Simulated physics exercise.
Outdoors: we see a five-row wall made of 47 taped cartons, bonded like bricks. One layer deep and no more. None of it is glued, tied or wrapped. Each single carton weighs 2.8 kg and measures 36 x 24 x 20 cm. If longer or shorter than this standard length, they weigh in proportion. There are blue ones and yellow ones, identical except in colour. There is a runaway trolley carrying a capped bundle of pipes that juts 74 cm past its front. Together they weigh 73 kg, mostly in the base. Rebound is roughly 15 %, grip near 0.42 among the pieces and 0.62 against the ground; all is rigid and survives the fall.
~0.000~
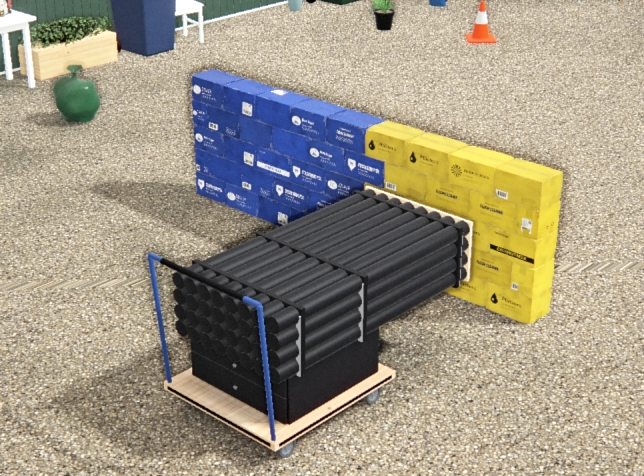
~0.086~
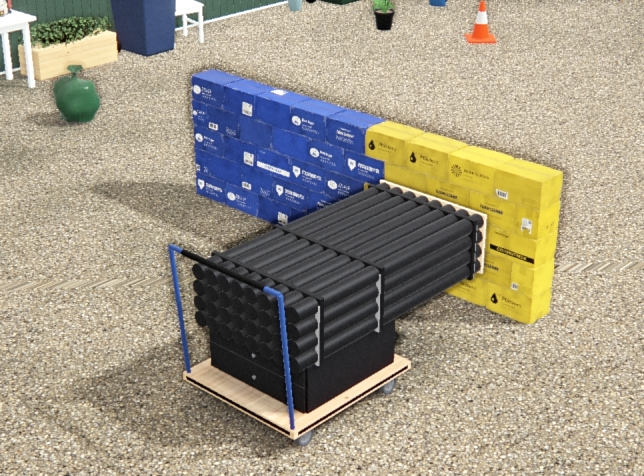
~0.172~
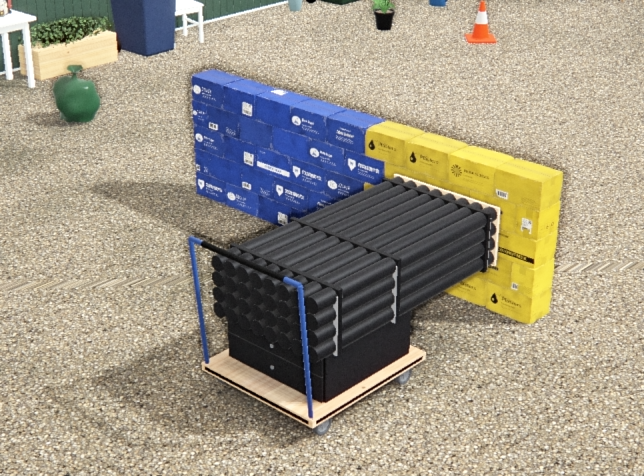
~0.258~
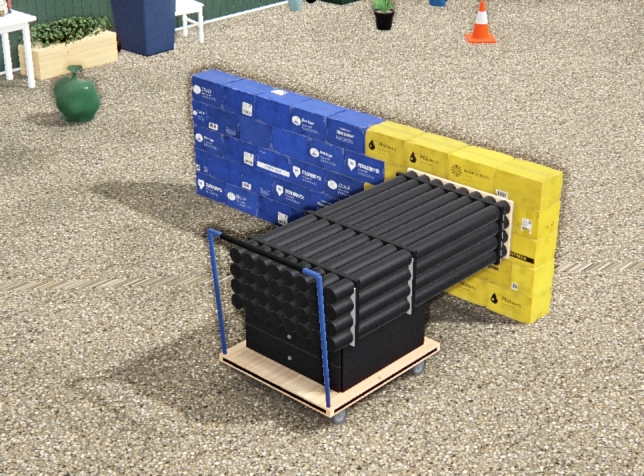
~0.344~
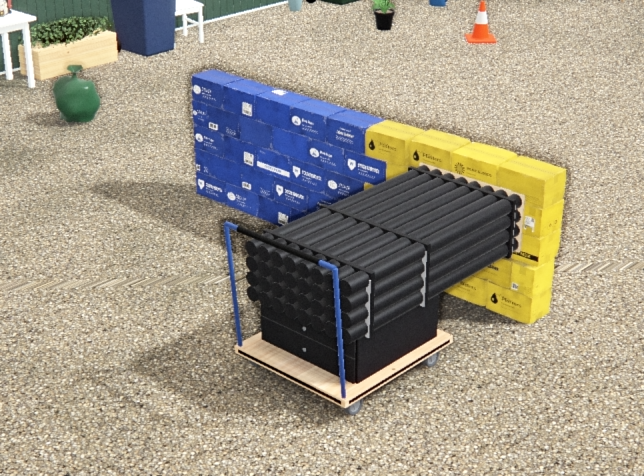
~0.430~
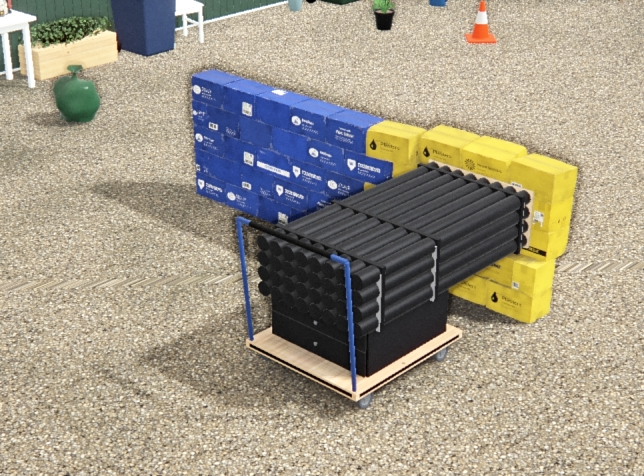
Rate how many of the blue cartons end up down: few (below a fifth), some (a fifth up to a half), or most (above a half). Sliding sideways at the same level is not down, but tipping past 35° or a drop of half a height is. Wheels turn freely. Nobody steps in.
Few.
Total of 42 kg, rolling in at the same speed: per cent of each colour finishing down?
You'd get yellow at 80 and blue at 0 per cent down.
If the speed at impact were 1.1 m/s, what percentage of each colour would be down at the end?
Yellow 80%, blue 0%.
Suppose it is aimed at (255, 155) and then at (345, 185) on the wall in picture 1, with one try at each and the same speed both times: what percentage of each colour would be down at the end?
First try then second: Yellow 0 and 40, blue 70 and 50 per cent.
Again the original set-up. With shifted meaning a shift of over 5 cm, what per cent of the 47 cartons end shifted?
Moved: 40 per cent.
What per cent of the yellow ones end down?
For yellow, it's 80 per cent down at the end.
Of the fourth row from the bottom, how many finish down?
The tally comes to 4.
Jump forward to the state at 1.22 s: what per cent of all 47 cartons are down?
30 %.
After 0.58 s, load 27 cm past the wall's line, still rolling; none of the 27 blue cartons down (0 of 47 in all colours); top blue carton unmoved; top yellow carton 5° from how it stood.
After 0.82 s, load 47 cm past the wall's line, still rolling; none of the 27 blue cartons down (13 of 47 in all colours); top blue carton unmoved; top yellow carton 24° from how it stood, 6 cm lower.
After 1.22 s, load 77 cm past the wall's line, still rolling; none of the 27 blue cartons down (15 of 47 in all colours); top blue carton unmoved; top yellow carton 28° from how it stood, 71 cm lower.
In the end (2.3 s), load 97 cm past the wall's line, stopped; none of the 27 blue cartons down (15 of 47 in all colours); top blue carton unmoved; top yellow carton 82 cm lower. That is 0 per cent. From the last view, middles, top blue carton near (250, 99), top yellow carton near (451, 236).
